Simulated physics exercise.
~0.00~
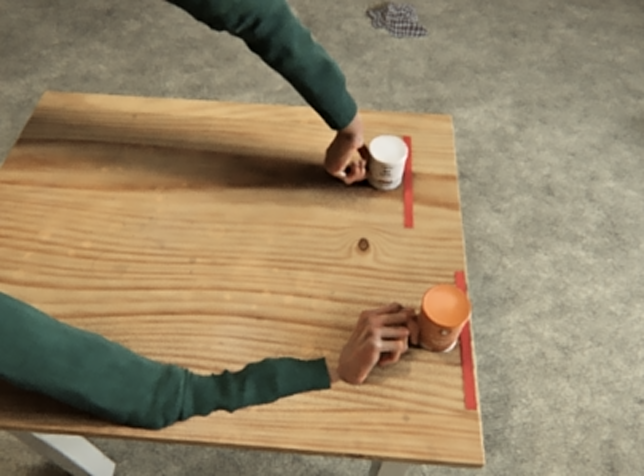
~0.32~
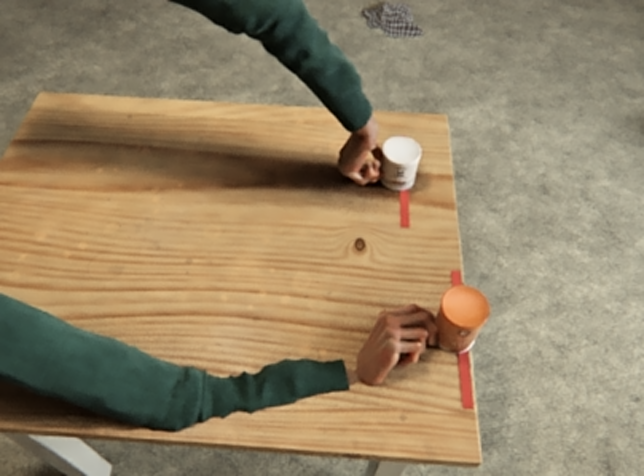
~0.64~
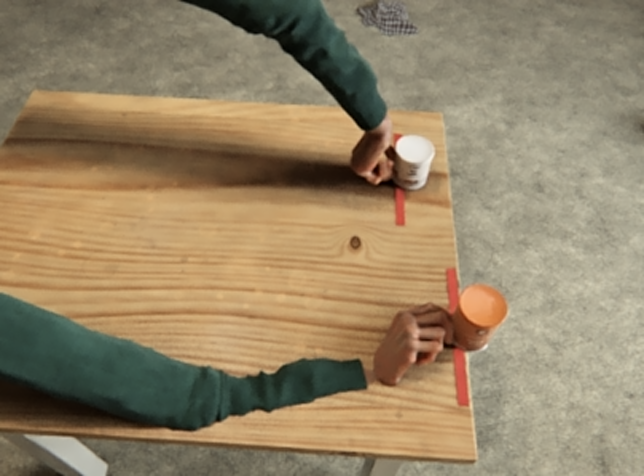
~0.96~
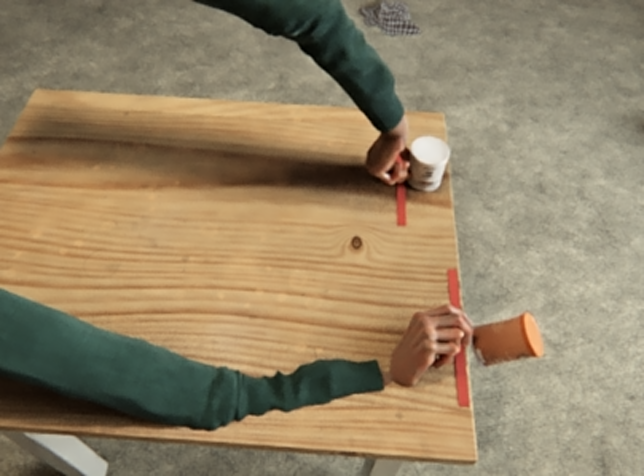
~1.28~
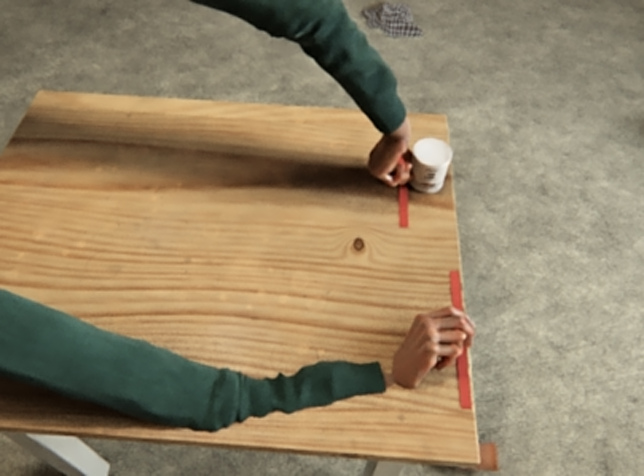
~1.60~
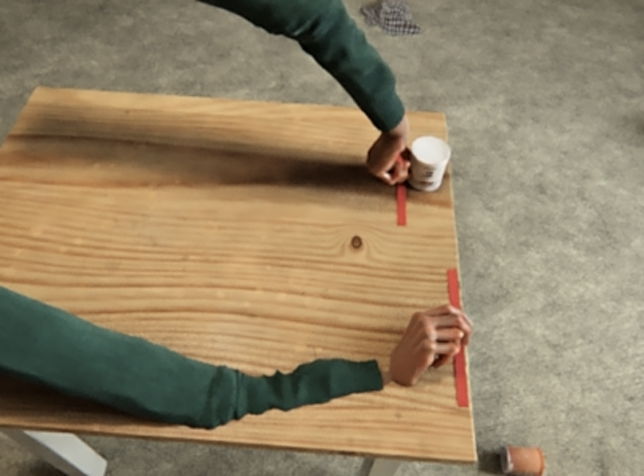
Two arms in green sleeves reach across a wooden table, seen from above by a slightly swaying camera, each hand nudging a small pot toward the table's right end. A white pot sits at the far side and an orange pot at the near side, each by a strip of red tape, with grey floor beyond. Both pots slide right, and the orange one moves out over the edge. It tips, drops past the table and lands on its side on the floor. The hands stop at the tape, and the white pot stays upright on the table near the edge.
